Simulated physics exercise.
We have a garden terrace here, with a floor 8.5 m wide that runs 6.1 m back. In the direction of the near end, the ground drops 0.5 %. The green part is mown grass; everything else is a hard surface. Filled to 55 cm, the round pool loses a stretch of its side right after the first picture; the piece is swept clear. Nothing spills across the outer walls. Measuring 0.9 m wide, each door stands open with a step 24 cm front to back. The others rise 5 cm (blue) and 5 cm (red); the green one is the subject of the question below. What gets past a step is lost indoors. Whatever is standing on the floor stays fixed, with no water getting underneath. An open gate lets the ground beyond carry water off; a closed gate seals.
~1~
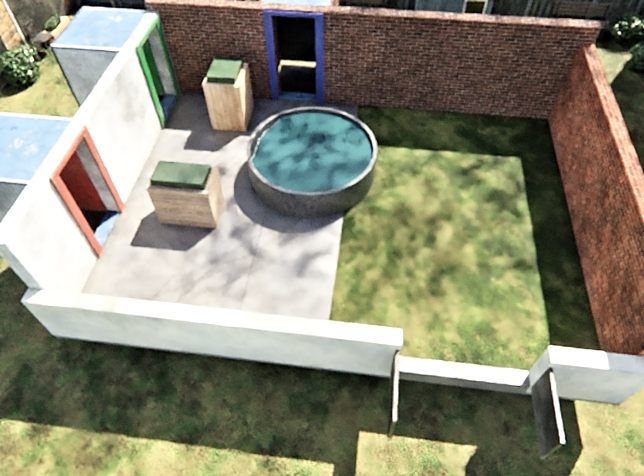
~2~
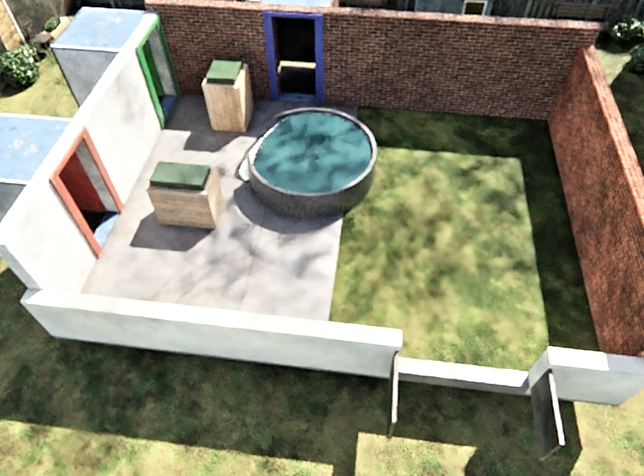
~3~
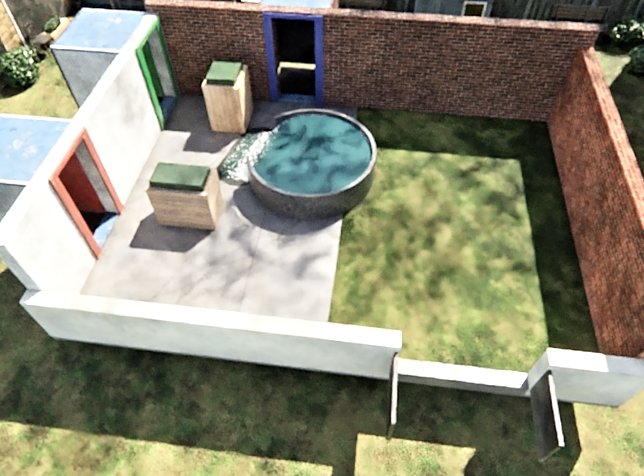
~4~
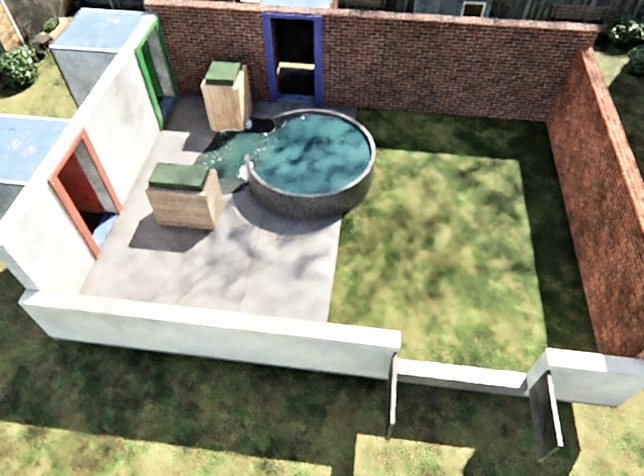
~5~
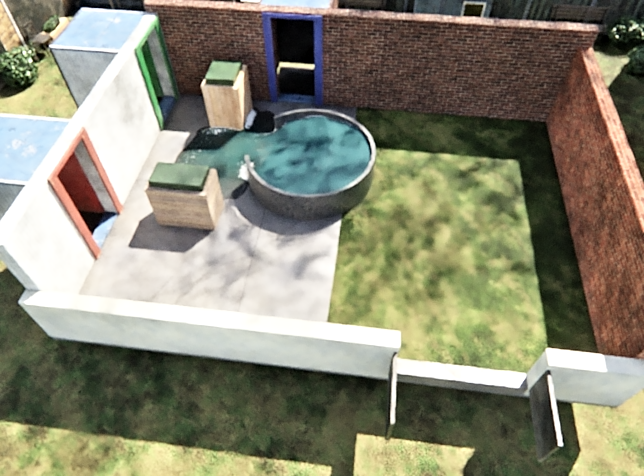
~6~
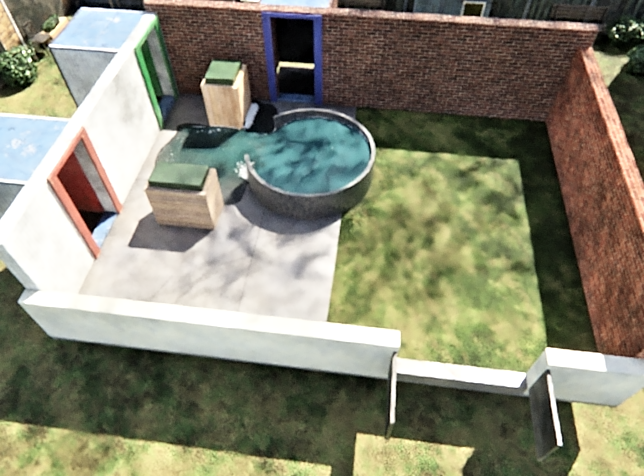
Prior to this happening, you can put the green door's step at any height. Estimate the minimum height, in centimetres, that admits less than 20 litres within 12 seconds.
Roughly 17 centimetres.
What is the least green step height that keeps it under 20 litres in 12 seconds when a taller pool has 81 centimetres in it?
Required height: Approx. 28 cm.
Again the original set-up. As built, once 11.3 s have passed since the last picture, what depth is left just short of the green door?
6.0 cm.
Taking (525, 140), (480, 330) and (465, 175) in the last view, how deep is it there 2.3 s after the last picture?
Going through the spots in order gives 0, 0 and 0 centimetres.
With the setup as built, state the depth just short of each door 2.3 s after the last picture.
Door by door in cm - blue 8, red 9, green 20.
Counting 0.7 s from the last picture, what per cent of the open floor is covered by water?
Roughly 15 percent of the floor.
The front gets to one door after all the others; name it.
Red.
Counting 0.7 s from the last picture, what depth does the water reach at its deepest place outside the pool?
Max depth: About 36 cm.
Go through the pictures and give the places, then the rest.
The first picture shows the round pool at (312, 150) is whole and still, 55 cm deep; the green door at (159, 73) is dry.
In the second picture, the front is at a hidden place, 0.3 m from the gap at (259, 150); 0.3 m2 of floor is wet, 55 cm left at the back.
In the third picture, the gap is at (259, 152), the front 0.7 m out at (249, 132); the back of the round pool holds 55 cm.
In the fourth picture, water pours out at (258, 153) and has run 1.2 m, to (220, 133); about 7 cm deep outside, 55 cm at the back.
In the fifth picture, the front is at (202, 130), 1.6 m from the gap at (258, 153); 3.1 m2 of floor is wet, 55 cm left at the back.
In the sixth picture, water pours out at (258, 152) and has run 2.0 m, to (181, 128); about 5 cm deep outside, 54 cm at the back; the green door at (158, 74), 2.6 m from the gap, is still 0.7 m from the nearest water.
Then, 0.7 s after the last picture water covers 15 % of the floor, deepest (36 cm) near (155, 142); 17 cm at the green door, 1 litre in over its 14 cm step.
Then, 2.3 s after the last picture water covers 30 % of the floor, deepest (30 cm) near (178, 97); 20 cm at the green door, 23 litres in over its 14 cm step.
Then, 11.3 s after the last picture water covers 95 % of the floor, deepest (10 cm) near (66, 318); 6 cm at the green door, 42 litres in over its 14 cm step.
At the green door as built, the water peaked near 20 cm, 2.3 s after the last picture.
Run again over the same 12 s with other heights there, 41 litres in over 14 cm, 12 litres over 19 cm. The limit of 20 litres is kept from about 17 cm up.
